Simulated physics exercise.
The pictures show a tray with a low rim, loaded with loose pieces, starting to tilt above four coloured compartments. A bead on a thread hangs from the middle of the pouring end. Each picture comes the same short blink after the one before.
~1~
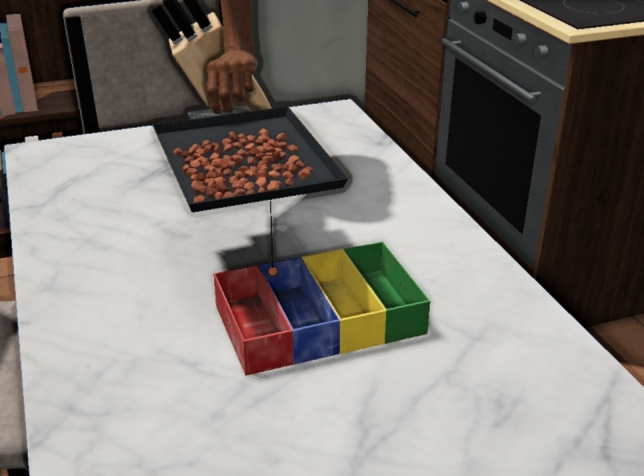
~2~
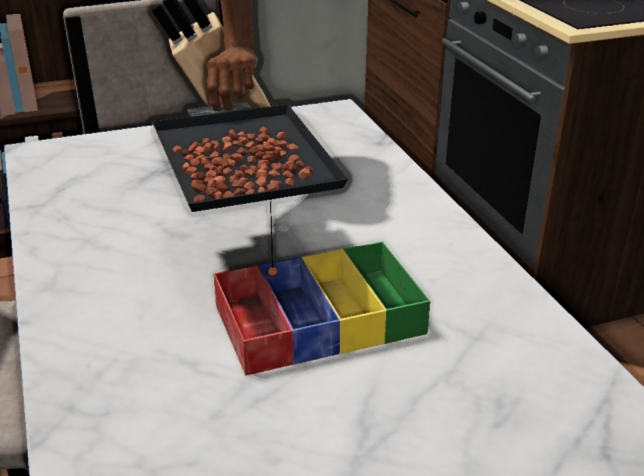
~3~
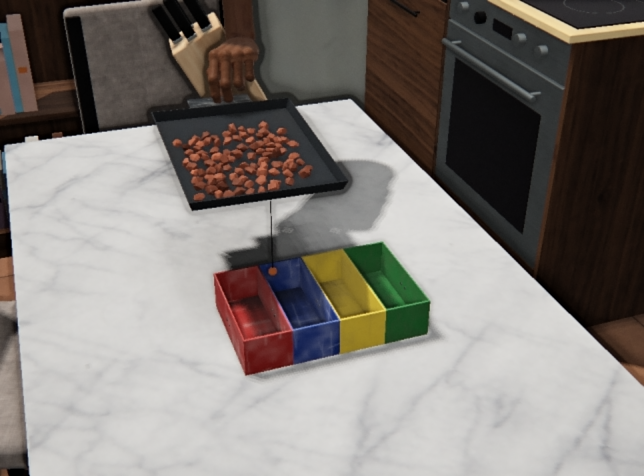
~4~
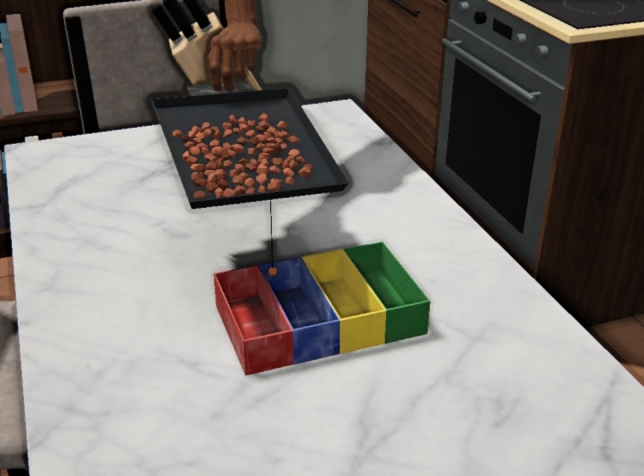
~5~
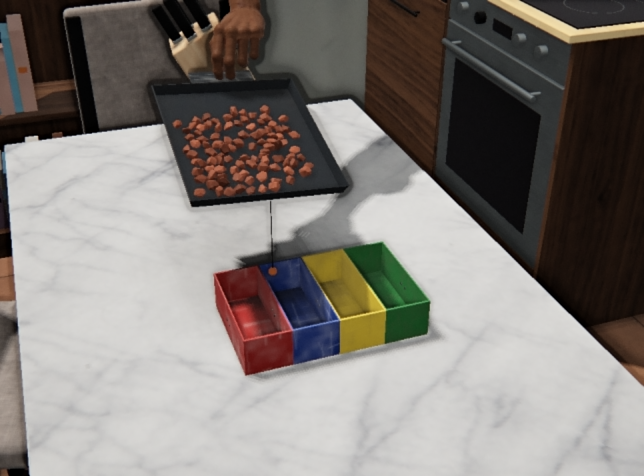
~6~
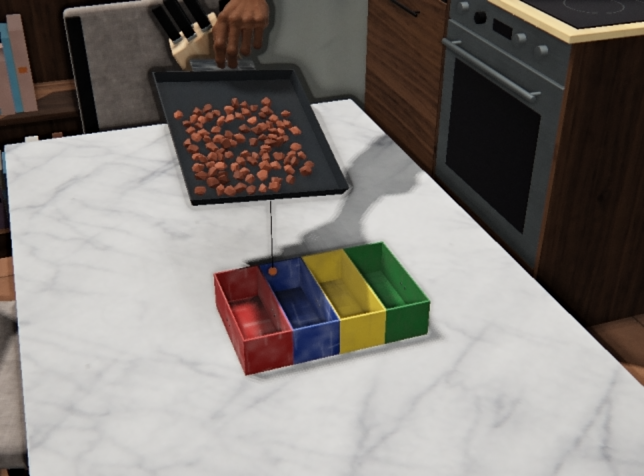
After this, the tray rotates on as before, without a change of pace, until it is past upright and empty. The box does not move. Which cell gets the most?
The yellow one ends fullest.
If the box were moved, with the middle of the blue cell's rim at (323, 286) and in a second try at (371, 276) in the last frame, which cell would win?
At the first place the blue cell, at the second red.
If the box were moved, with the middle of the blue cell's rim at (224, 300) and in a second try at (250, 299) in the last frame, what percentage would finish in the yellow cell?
In turn 20 and 30 in a hundred.
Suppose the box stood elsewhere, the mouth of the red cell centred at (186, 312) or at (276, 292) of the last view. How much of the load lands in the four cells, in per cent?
Near 70 % and 100 %.
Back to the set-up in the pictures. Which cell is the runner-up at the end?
It is the cell in blue.
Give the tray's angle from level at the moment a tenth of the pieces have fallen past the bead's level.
Near 75 degrees.
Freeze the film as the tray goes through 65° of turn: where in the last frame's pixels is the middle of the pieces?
Near (294, 179).
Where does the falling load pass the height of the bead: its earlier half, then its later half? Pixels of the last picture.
Around (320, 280) and then (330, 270).
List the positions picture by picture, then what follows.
The first picture shows corners of the pouring end at (191, 202) and (343, 177), level; middle of the load at (237, 160), bits of crushed brick; bead on its thread at (273, 271); red cell at (269, 349); blue cell at (316, 339); yellow cell at (363, 329); green cell at (407, 319).
The second picture shows corners of the pouring end at (192, 201) and (343, 178), level; middle of the load at (237, 158).
The third picture shows corners of the pouring end at (192, 200) and (344, 179), tipped barely, lowest at the right corner; middle of the load at (237, 155).
The fourth picture shows corners of the pouring end at (192, 199) and (344, 181), tipped a little, lowest at the right corner; middle of the load at (238, 149).
The fifth picture shows corners of the pouring end at (193, 198) and (344, 183), tipped a little, lowest at the right corner; middle of the load at (238, 144).
The sixth picture shows corners of the pouring end at (194, 197) and (345, 186), tipped clearly, lowest at the right corner; middle of the load at (239, 139); red cell at (269, 349); blue cell at (316, 339); yellow cell at (363, 329); green cell at (407, 319).
Soon, tray tipped steeply; most on the tray; a stray few in the yellow cell; a stray few in the green cell; a small part falling or outside the box.
A while on, tray tipped past a quarter turn; about half in the yellow cell; about a quarter in the blue cell; a small part in the green cell; a stray few in the red cell; a small part falling or outside the box.
Towards the end, tray tipped past a quarter turn; about half in the yellow cell; about a third in the blue cell; a small part in the red cell; a small part in the green cell.
Finally, tray tipped past a quarter turn; about half in the yellow cell; about a third in the blue cell; a small part in the red cell; a small part in the green cell.
